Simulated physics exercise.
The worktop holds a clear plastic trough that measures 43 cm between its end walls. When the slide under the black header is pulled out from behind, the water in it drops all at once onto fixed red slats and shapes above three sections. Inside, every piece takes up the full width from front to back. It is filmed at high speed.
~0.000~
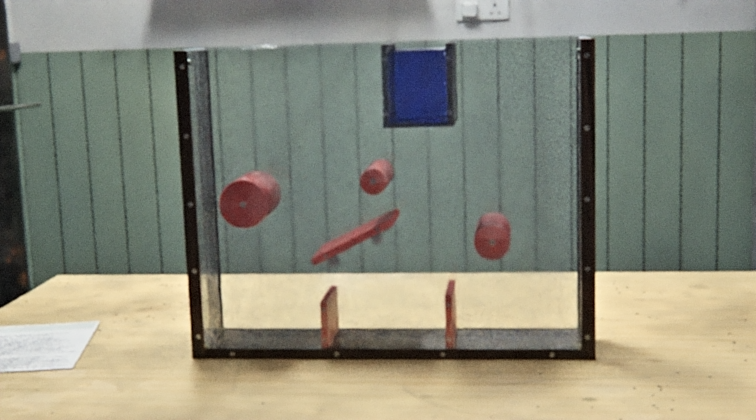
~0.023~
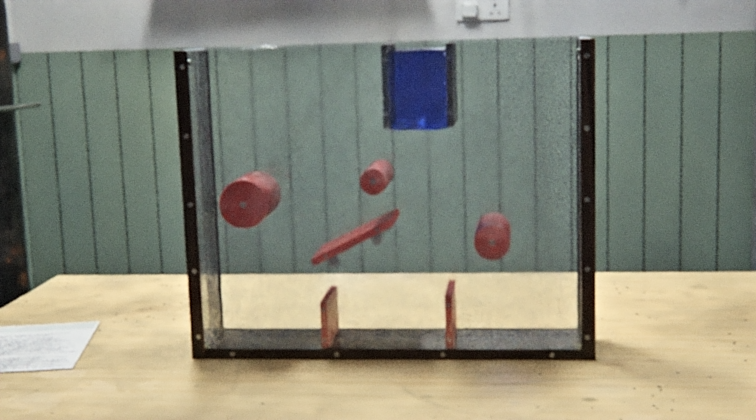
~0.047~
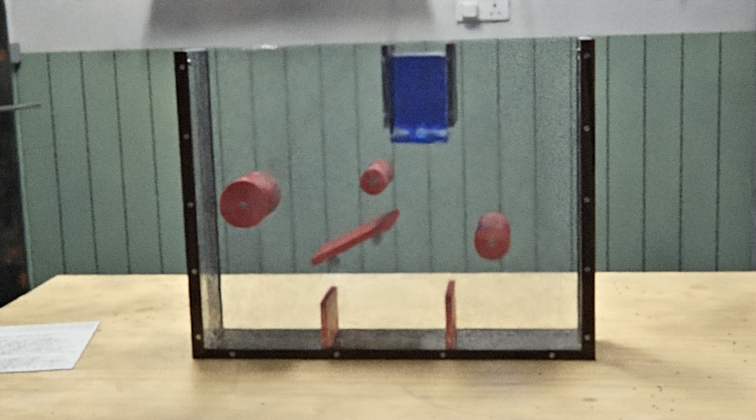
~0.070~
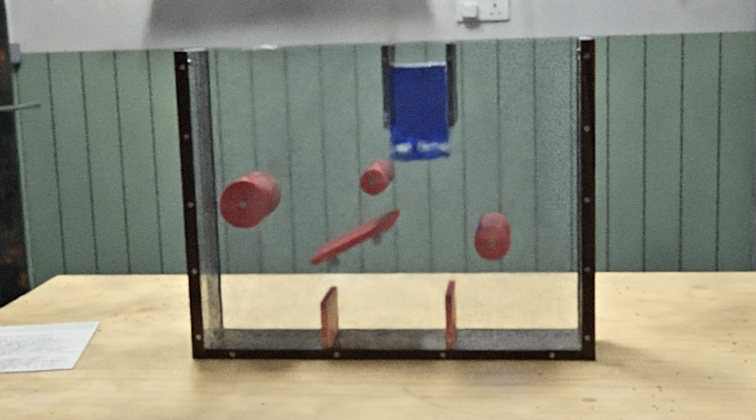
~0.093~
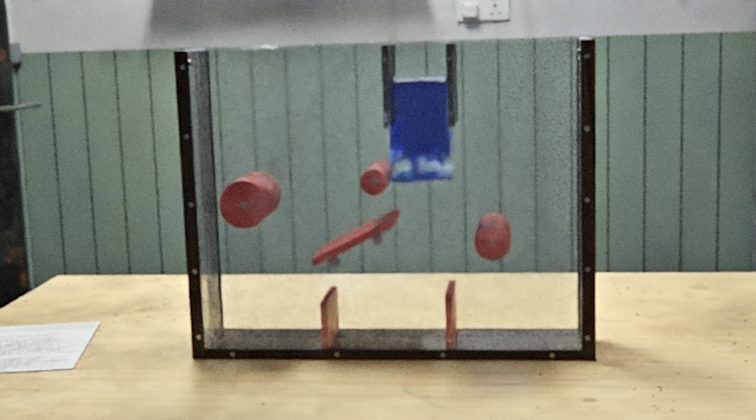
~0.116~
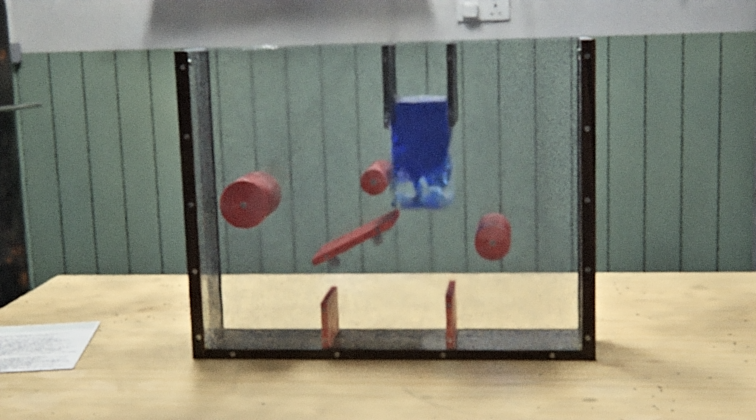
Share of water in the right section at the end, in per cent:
20 per cent.
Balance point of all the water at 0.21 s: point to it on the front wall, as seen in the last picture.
Centre of mass (last view): Approx. (423, 280).
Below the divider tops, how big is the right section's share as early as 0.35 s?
Share: Around 8 %.
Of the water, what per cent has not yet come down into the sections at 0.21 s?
Share: Around 45 per cent.
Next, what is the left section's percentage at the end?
Some 10 per cent.
By 0.21 s the sections hold 0, 52 and 2 per cent, with 45 still above them.
By 0.35 s the sections hold 3, 70 and 7 per cent, with 20 still above them.
By 0.68 s the sections hold 9, 71 and 20 per cent, with 0 still above them.
At rest it is 9 per cent left, 71 middle, 20 right.
